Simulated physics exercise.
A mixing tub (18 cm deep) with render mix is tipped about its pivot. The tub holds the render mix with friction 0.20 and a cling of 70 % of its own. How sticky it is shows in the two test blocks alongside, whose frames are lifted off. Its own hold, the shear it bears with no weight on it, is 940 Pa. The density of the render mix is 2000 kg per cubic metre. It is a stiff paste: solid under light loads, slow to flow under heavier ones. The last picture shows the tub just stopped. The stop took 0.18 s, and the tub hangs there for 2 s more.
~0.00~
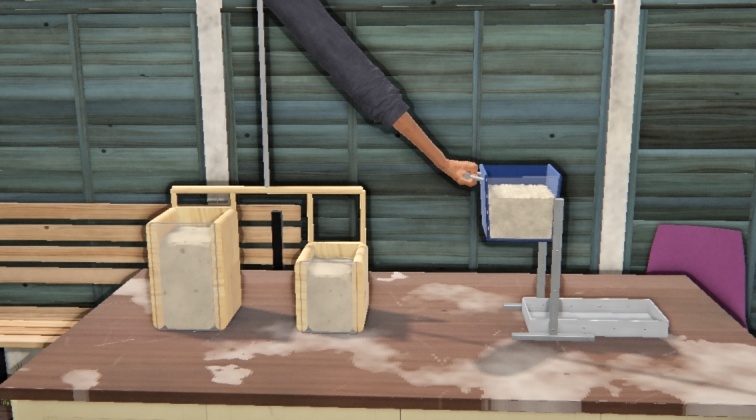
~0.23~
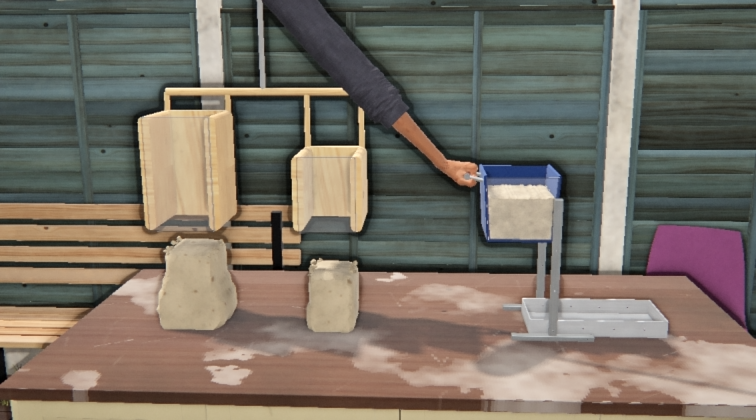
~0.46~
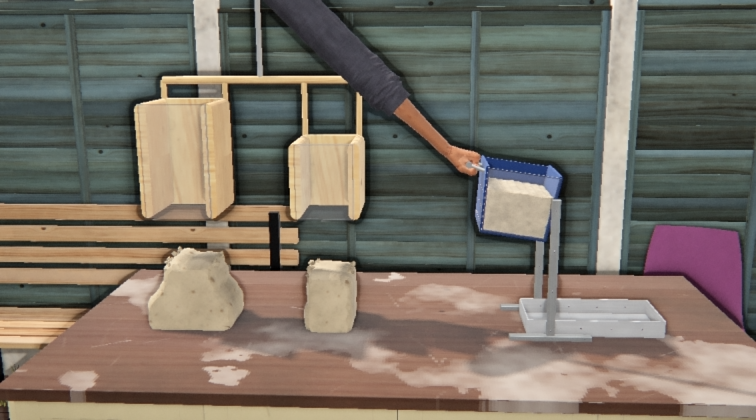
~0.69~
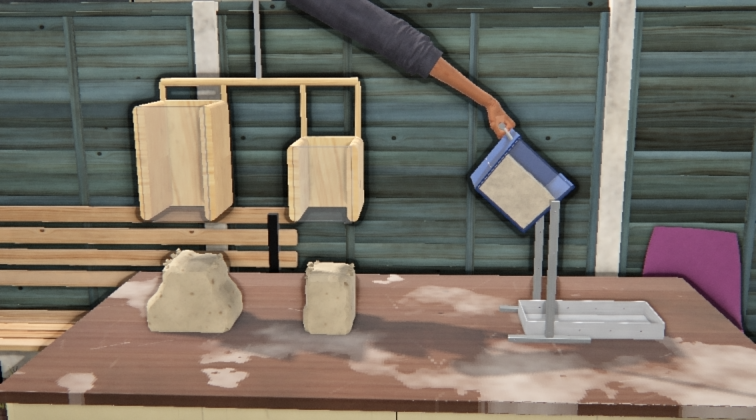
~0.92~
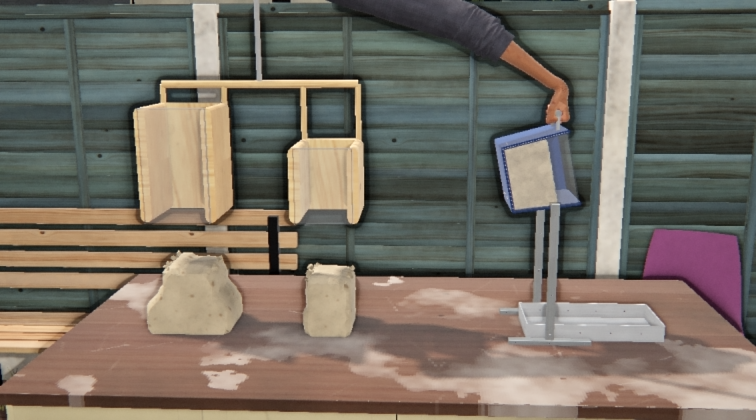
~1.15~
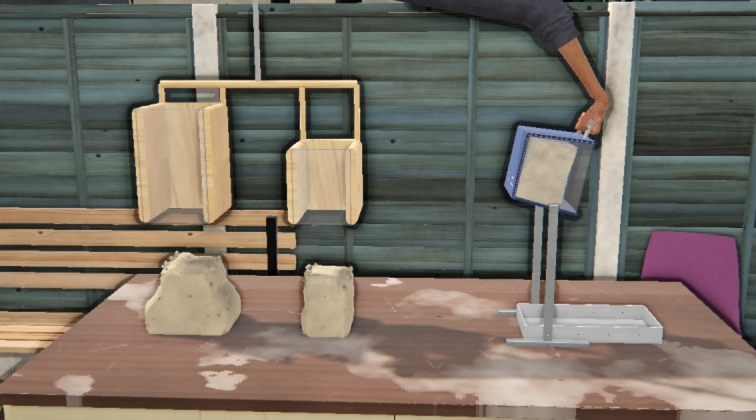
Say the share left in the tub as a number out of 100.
Close to 45 per cent.
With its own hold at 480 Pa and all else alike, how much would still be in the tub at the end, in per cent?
Then about 35 %.
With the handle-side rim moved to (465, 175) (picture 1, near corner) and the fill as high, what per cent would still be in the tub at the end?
In that case some 40 per cent.
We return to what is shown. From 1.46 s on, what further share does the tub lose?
About 35 %.
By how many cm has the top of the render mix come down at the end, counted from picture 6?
Roughly 10 cm.
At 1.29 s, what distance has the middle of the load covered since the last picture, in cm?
Roughly 4 cm.
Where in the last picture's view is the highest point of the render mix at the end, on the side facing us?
Near (547, 174).
By 1.29 s, the tub is at 101 degrees and holds 100 %.
By 1.46 s, the tub is at 101 degrees and holds 78 %.
By 1.63 s, the tub is at 101 degrees and holds 48 %.
By 1.80 s, the tub is at 101 degrees and holds 45 %.
By 3.15 s, at the end, the tub is at 101 degrees and holds 45 %.
